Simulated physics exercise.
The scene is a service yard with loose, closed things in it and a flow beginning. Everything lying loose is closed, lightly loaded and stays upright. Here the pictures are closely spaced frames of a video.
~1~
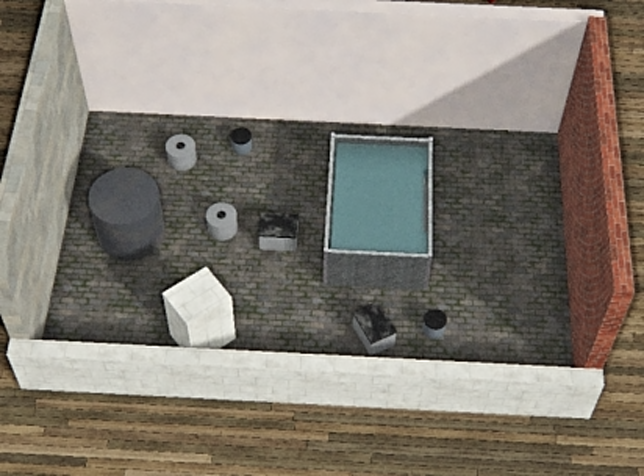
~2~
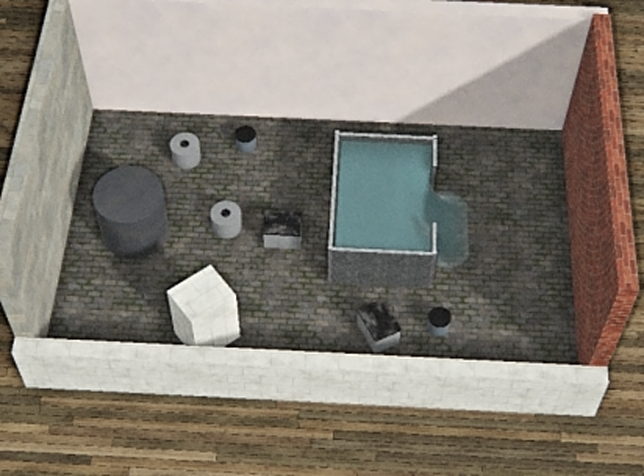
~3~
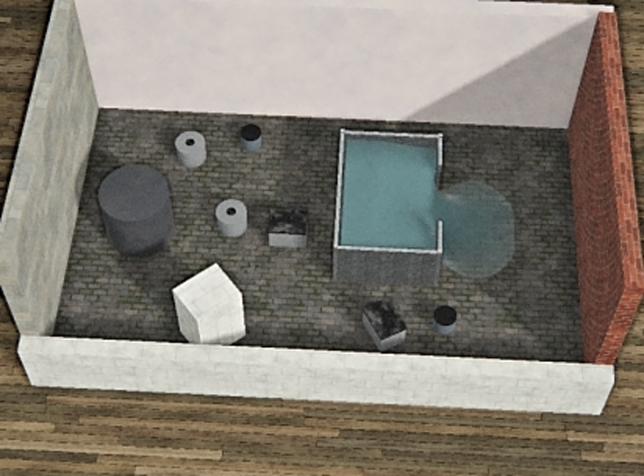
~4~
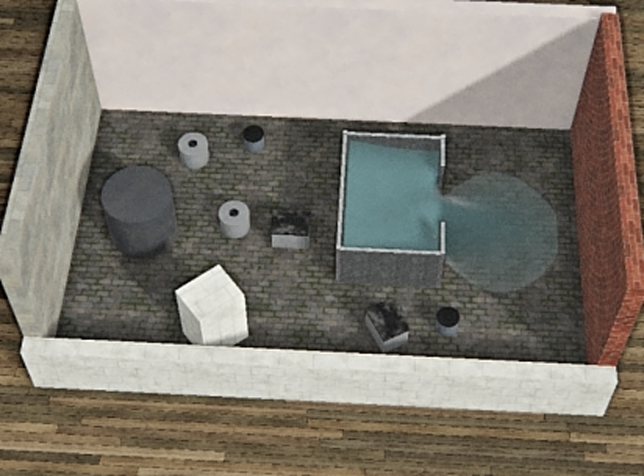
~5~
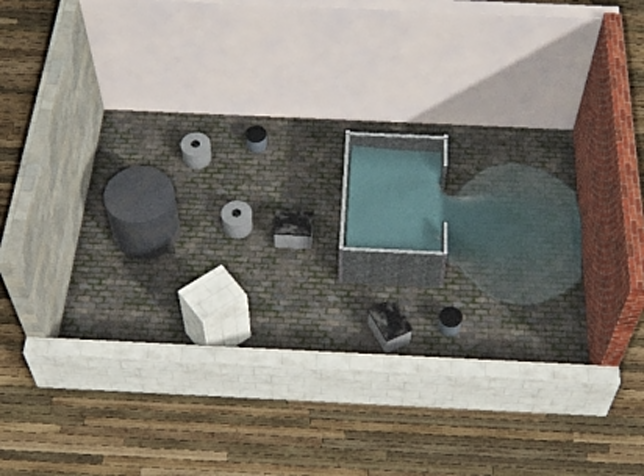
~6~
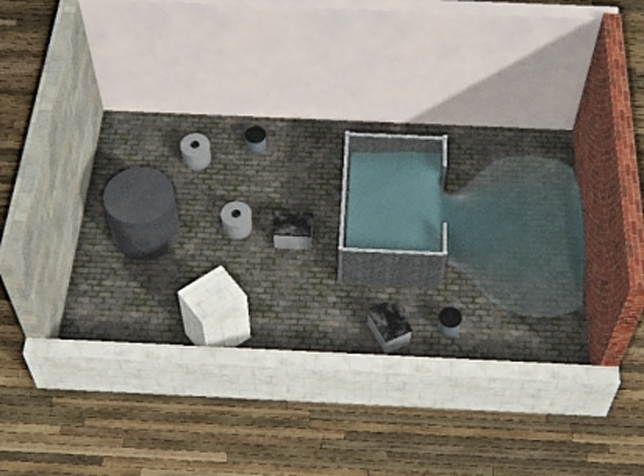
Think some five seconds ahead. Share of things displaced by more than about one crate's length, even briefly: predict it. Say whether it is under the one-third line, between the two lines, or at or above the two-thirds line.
It is at or above the two-thirds line.
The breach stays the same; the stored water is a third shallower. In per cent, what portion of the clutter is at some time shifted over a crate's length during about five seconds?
Share displaced: Approx. 40 percent.
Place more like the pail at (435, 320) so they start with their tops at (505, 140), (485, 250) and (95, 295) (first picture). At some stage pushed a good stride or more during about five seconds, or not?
First driven off; second driven off; third falls short.
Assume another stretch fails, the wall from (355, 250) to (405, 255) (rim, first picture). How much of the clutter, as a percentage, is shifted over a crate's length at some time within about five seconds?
Close to 60 in a hundred.
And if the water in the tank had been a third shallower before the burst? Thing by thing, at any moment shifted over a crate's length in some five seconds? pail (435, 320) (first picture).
My take on it: Went the full length.
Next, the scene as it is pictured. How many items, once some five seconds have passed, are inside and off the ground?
The count is 4.
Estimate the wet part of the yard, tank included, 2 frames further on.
Roughly 25 %.
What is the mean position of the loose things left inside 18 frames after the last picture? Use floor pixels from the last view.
Near (278, 218).
A moment on, 0 of 7 are well off their spots; 0 afloat.
Next, 0 of 7 are well off their spots; 0 afloat.
Later, 3 of 7 are well off their spots; 2 afloat.
In the end, 5 of 7 are well off their spots, and 5 have been at some point; 4 afloat.
